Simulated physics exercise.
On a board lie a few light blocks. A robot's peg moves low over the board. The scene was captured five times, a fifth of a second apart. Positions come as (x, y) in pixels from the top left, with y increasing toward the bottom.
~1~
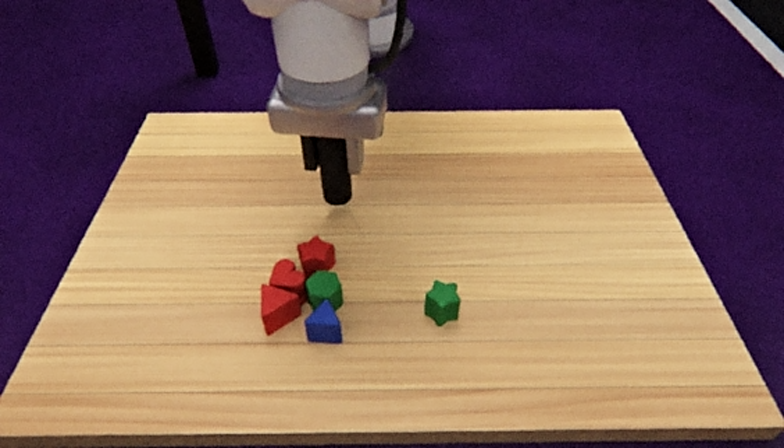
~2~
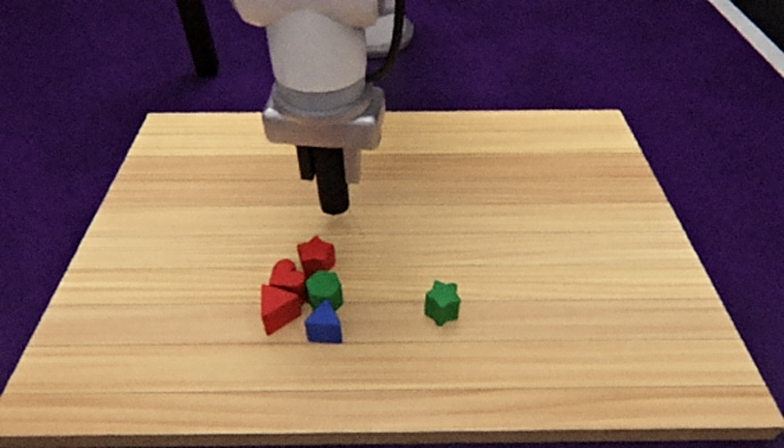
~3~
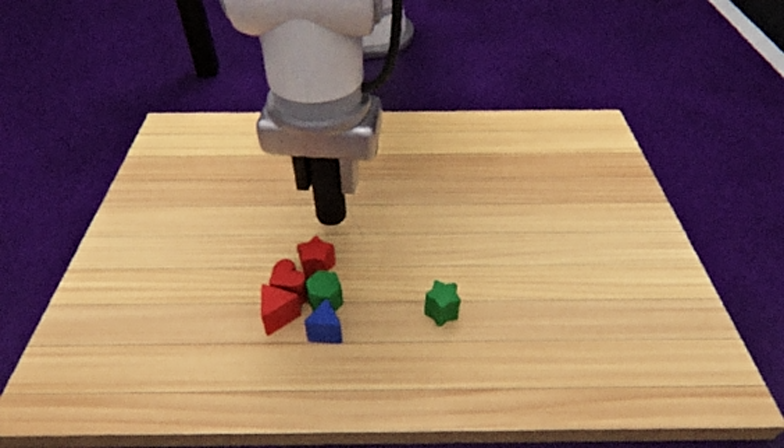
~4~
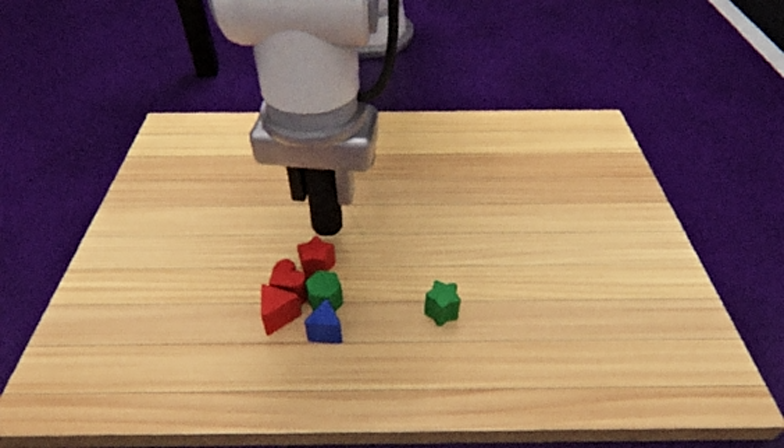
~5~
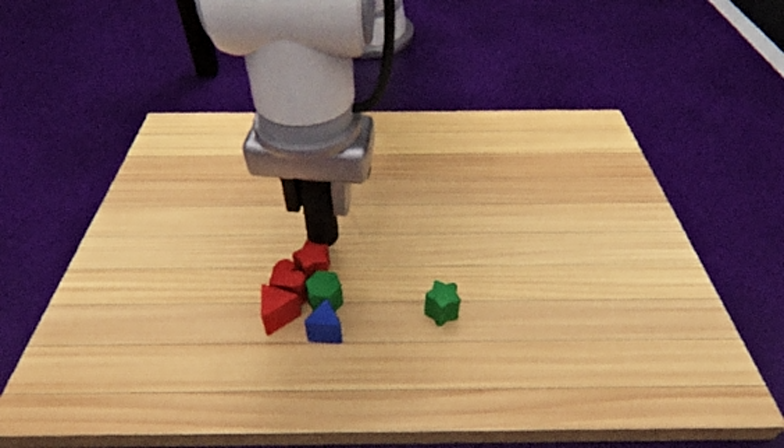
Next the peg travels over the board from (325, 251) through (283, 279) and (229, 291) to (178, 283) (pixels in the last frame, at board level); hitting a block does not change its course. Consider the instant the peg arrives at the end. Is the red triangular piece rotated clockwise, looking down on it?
No, that is not how it ends up.
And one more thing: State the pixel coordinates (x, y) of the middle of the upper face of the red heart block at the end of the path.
About (242, 320).
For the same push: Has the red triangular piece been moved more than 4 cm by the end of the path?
Yes - that is the case.
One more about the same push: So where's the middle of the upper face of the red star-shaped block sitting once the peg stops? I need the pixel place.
It is going to be at (250, 291).
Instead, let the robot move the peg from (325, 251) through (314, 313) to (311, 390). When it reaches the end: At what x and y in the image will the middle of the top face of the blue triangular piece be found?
Final place: (377, 377).
The first path, step by step. One third of the way, peg at (279, 266); red triangular piece at (252, 331), turned 25° anticlockwise; red heart block at (254, 306); red star-shaped block at (273, 284), turned 15° anticlockwise.
Two thirds of the way, peg at (223, 277); red triangular piece at (250, 343), turned 45° anticlockwise; red heart block at (242, 320), turned 30° anticlockwise; red star-shaped block at (250, 291), turned 45° anticlockwise.
At the end, peg at (172, 269); red triangular piece at (250, 343), turned 45° anticlockwise; red heart block at (242, 320), turned 30° anticlockwise; red star-shaped block at (250, 291), turned 45° anticlockwise; green hexagonal block unmoved.
